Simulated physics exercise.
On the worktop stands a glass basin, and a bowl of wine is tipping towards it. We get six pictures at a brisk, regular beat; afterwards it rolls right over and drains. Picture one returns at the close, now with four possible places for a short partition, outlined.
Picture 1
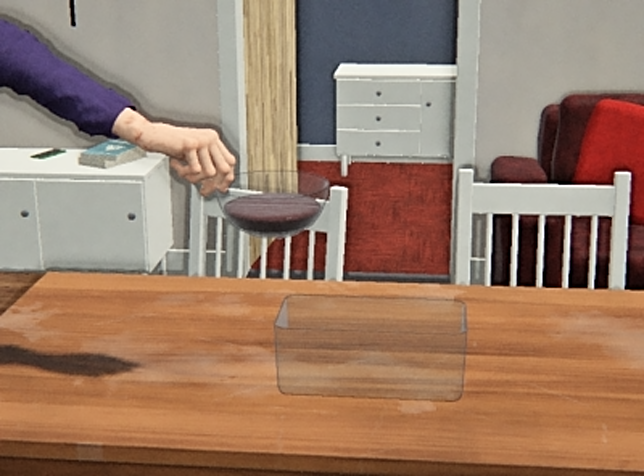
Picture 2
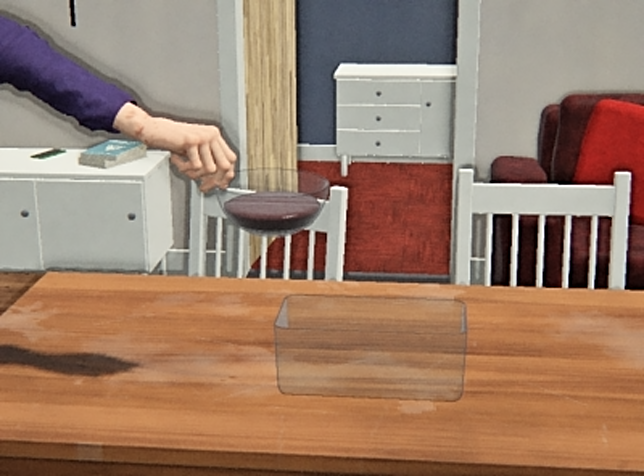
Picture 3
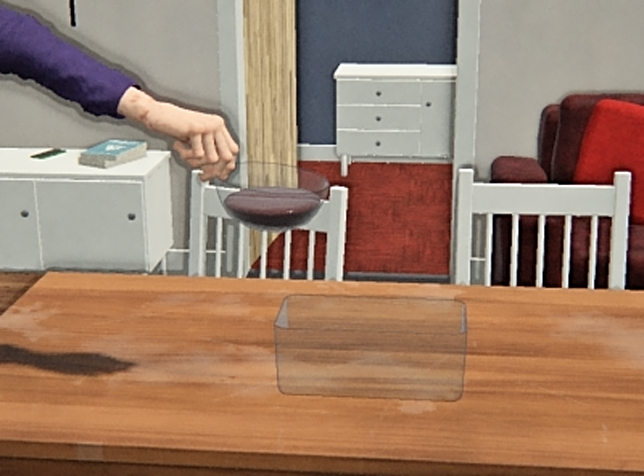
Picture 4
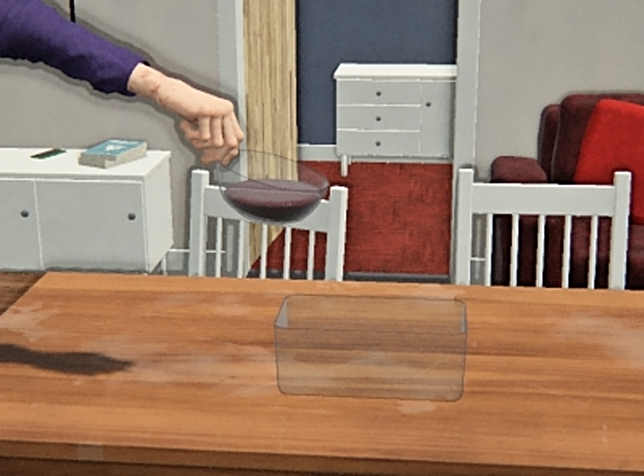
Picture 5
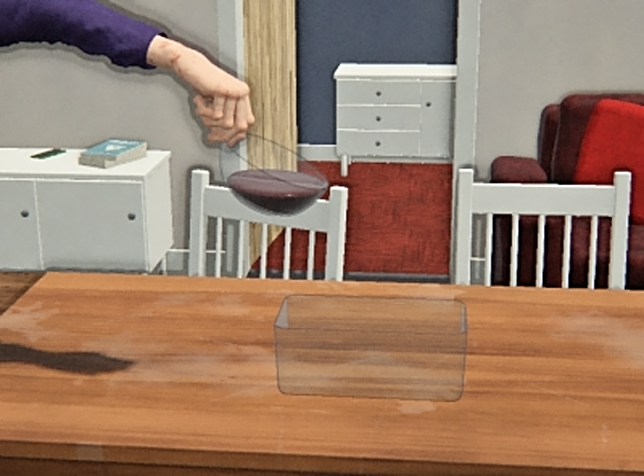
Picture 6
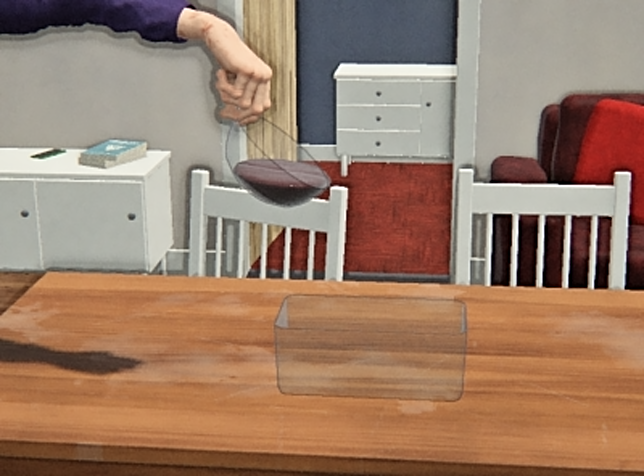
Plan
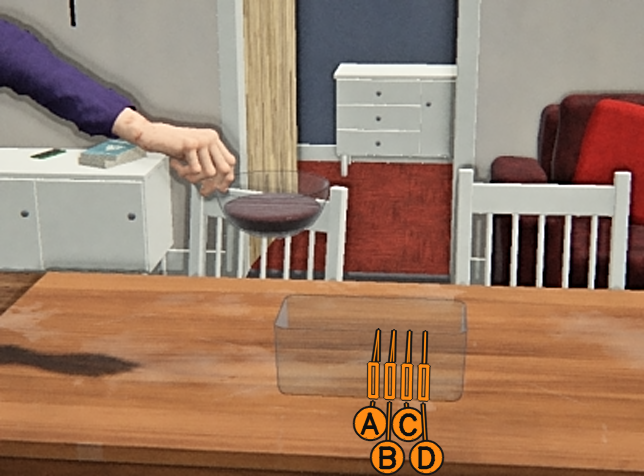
In a living space with grey walls, a red rug and a dark red sofa at right, a still view looks across a wooden table. An empty clear rectangular basin stands on the table, with white chairs and cabinets behind, while a purple-sleeved hand at left holds a clear bowl of dark wine. The bowl stays upright at first, then the hand rises and moves right, tilting it steadily rightward until wine reaches its lip.
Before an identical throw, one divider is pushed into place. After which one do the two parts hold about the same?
C.
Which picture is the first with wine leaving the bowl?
In picture 6.
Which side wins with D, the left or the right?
The left side.
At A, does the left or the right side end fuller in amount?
The right side.
On the marked copy, A at (372, 402); B at (389, 402); C at (406, 403); D at (423, 404).
If A is chosen, about 12 % ends left of the wall and 83 % right of it; 5 % is lost outside.
If B is chosen, about 16 % ends left of the wall and 80 % right of it; 4 % is lost outside.
If C is chosen, about 45 % ends left of the wall and 50 % right of it; 4 % is lost outside.
If D is chosen, about 83 % ends left of the wall and 12 % right of it; 5 % is lost outside.
